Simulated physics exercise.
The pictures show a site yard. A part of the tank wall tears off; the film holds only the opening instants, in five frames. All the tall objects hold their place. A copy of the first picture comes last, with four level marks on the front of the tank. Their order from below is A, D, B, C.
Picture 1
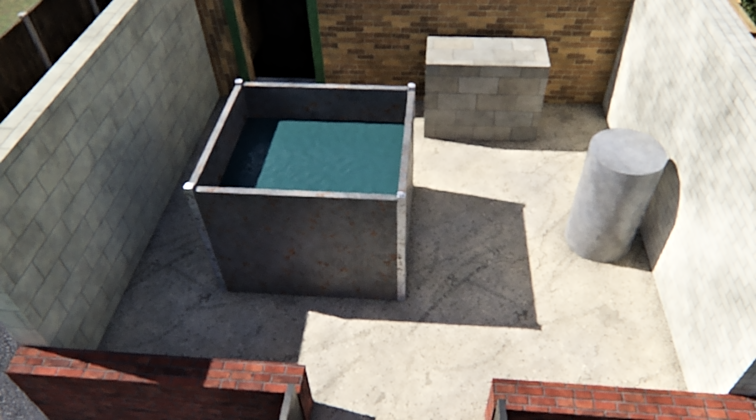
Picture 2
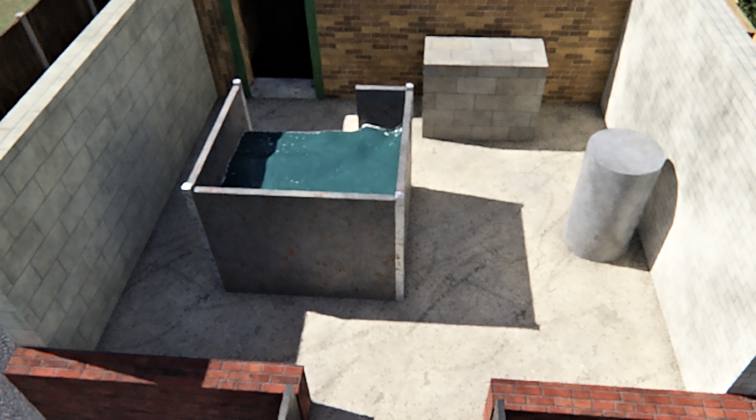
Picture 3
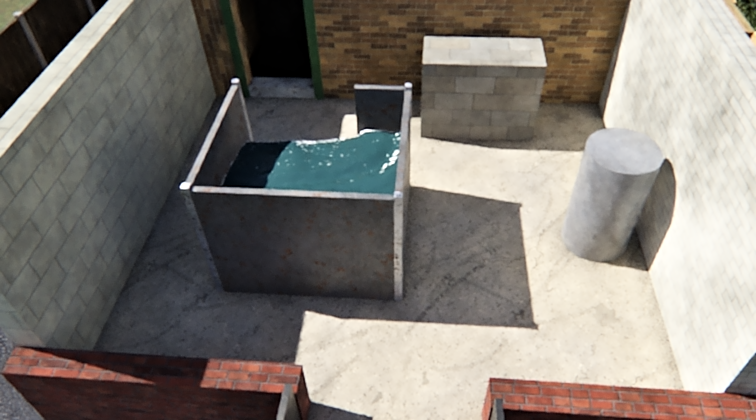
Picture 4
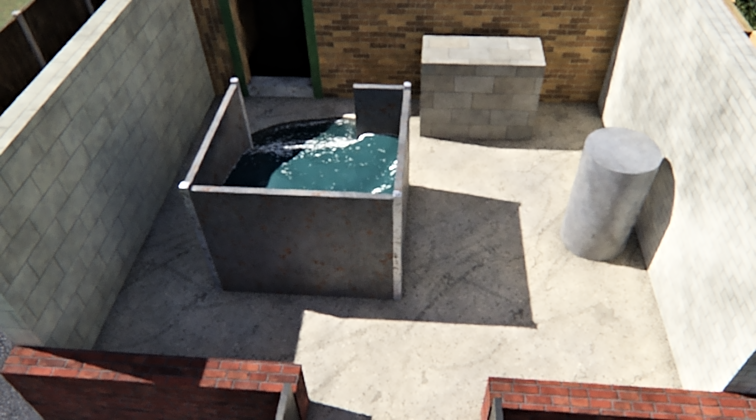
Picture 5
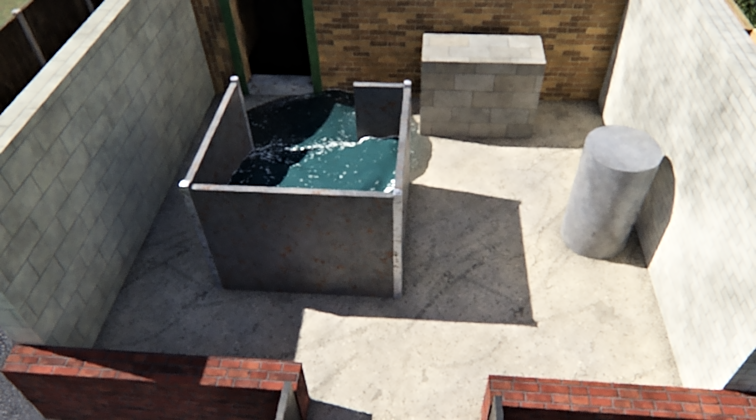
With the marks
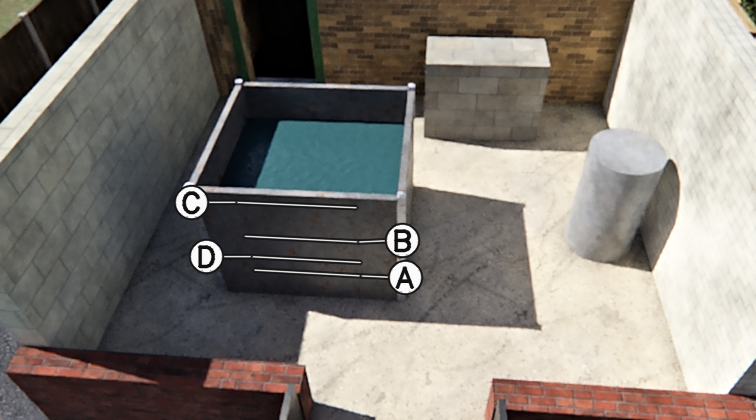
In a walled yard, a tank's back side opens and water pours out behind it.
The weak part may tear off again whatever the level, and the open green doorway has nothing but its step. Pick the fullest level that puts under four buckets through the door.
Go for A.
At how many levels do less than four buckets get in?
One of the four.
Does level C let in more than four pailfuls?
Yes.
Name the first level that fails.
D it is.
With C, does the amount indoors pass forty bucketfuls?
Yes.
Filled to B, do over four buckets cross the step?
Yes, that goes wrong.
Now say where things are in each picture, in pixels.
Water in the tank at rest, its middle at (315, 165); foot of the green doorway at (286, 98); open gate at (397, 368).
Water covers 2 % of the ground, its front hidden from here.
Water covers 5 % of the ground, its front hidden from here.
Water covers 11 % of the ground, its front hidden from here.
Water covers 20 % of the ground, its front hidden from here.
On the marked copy, A at (307, 273); B at (301, 239); C at (295, 204); D at (305, 259); from the bottom up A, D, B, C.
For level A, a bucket or two gets in.
For level B, dozens of bucketfuls pour in.
For level C, dozens of bucketfuls pour in.
For level D, about 9 bucketfuls get in.
